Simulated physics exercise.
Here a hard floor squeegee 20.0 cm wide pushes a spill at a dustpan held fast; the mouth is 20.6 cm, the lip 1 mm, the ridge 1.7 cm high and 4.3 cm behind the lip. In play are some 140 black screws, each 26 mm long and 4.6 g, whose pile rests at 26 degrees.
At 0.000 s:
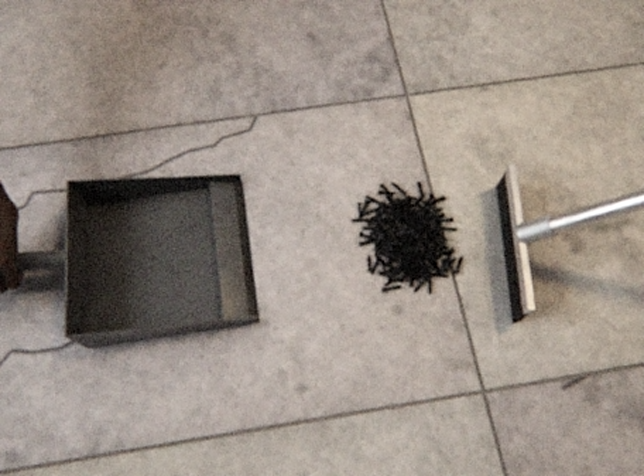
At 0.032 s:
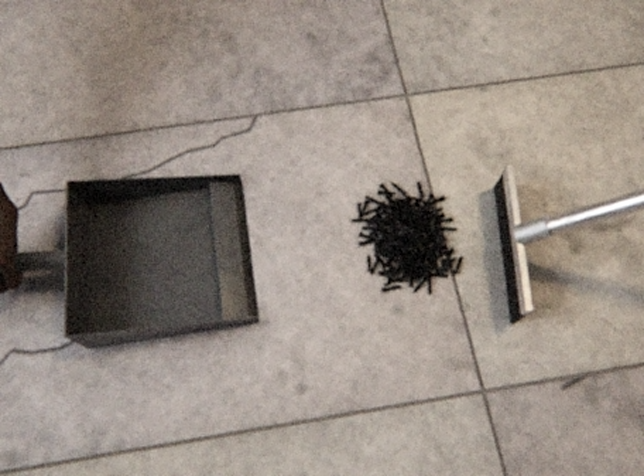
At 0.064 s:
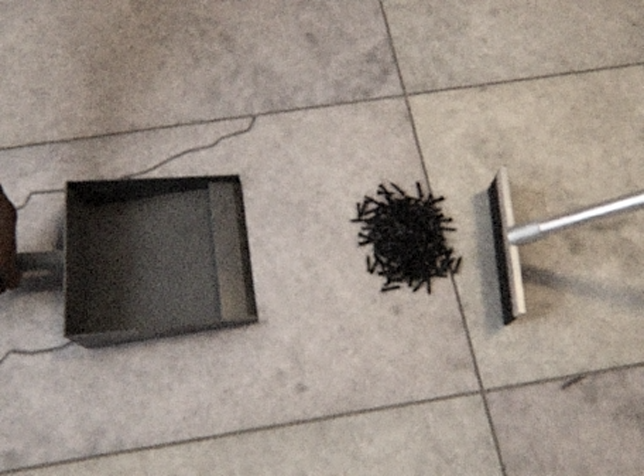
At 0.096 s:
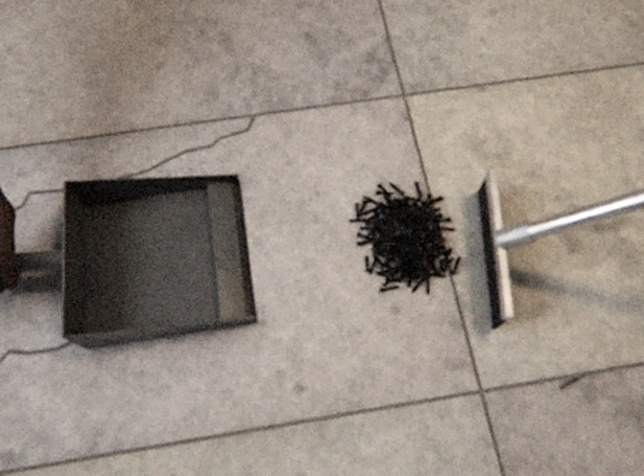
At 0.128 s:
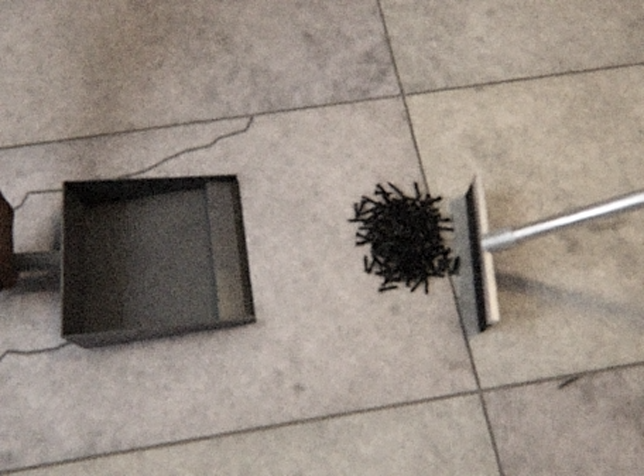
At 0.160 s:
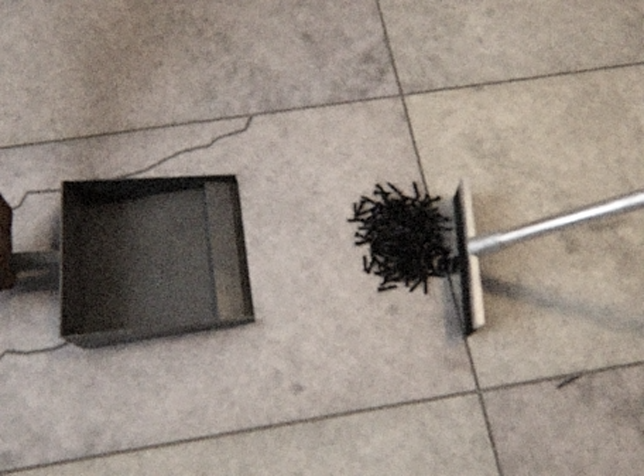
On a grey tiled floor, a squeegee slides left to the edge of a pile of black screws beside a still dustpan.
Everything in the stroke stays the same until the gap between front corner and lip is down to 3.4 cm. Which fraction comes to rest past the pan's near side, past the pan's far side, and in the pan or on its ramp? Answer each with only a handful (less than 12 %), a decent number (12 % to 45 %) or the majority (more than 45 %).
Past the pan's near side: Only a handful; past the pan's far side: Only a handful; in the pan or on its ramp: Only a handful.
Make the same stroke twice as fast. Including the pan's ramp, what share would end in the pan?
It would be around 25 per cent.
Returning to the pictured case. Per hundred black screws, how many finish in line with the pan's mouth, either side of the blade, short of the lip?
About 90 per cent.
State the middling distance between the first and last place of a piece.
18 cm or so.
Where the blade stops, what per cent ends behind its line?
Around 35 per cent.
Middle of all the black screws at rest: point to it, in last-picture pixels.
Look around (280, 255) in the last picture.
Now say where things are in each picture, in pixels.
Blade from (528, 310) to (510, 171), moved 0.0 cm, 0 of the pieces shifted so far; middle of the pieces at (405, 233); pan at (155, 263), in the first frame.
Blade from (526, 310) to (507, 172), moved 0.3 cm, 0 of the pieces shifted so far; middle of the pieces at (405, 233), in the second frame.
Blade from (519, 312) to (501, 173), moved 1.1 cm, 0 of the pieces shifted so far; middle of the pieces at (404, 233), in the third frame.
Blade from (507, 316) to (490, 176), moved 2.5 cm, 0 of the pieces shifted so far; middle of the pieces at (402, 233), in the fourth frame.
Blade from (492, 320) to (477, 180), moved 4.3 cm, 0 of the pieces shifted so far; middle of the pieces at (401, 233), in the fifth frame.
Blade from (478, 324) to (464, 183), moved 6.0 cm, 0 of the pieces shifted so far; middle of the pieces at (400, 232); pan at (150, 263). Its pace works out near 0.55 m/s, heading 9 degrees towards the viewer's side, in the sixth frame.
After 0.38 s, middle of the blade 17 cm from the lip; 0 % over the lip, far side 0 %, near side 0 %.
After 0.52 s, middle of the blade 9 cm from the lip; 0 % over the lip, far side 0 %, near side 5 %.
After 0.79 s, middle of the blade 5 cm from the lip; 5 % over the lip, far side 0 %, near side 5 %.
At rest (1.8 s), near side 5 %, far side 0 %, pan 5 %, in front of the lip or behind the blade 90 %.
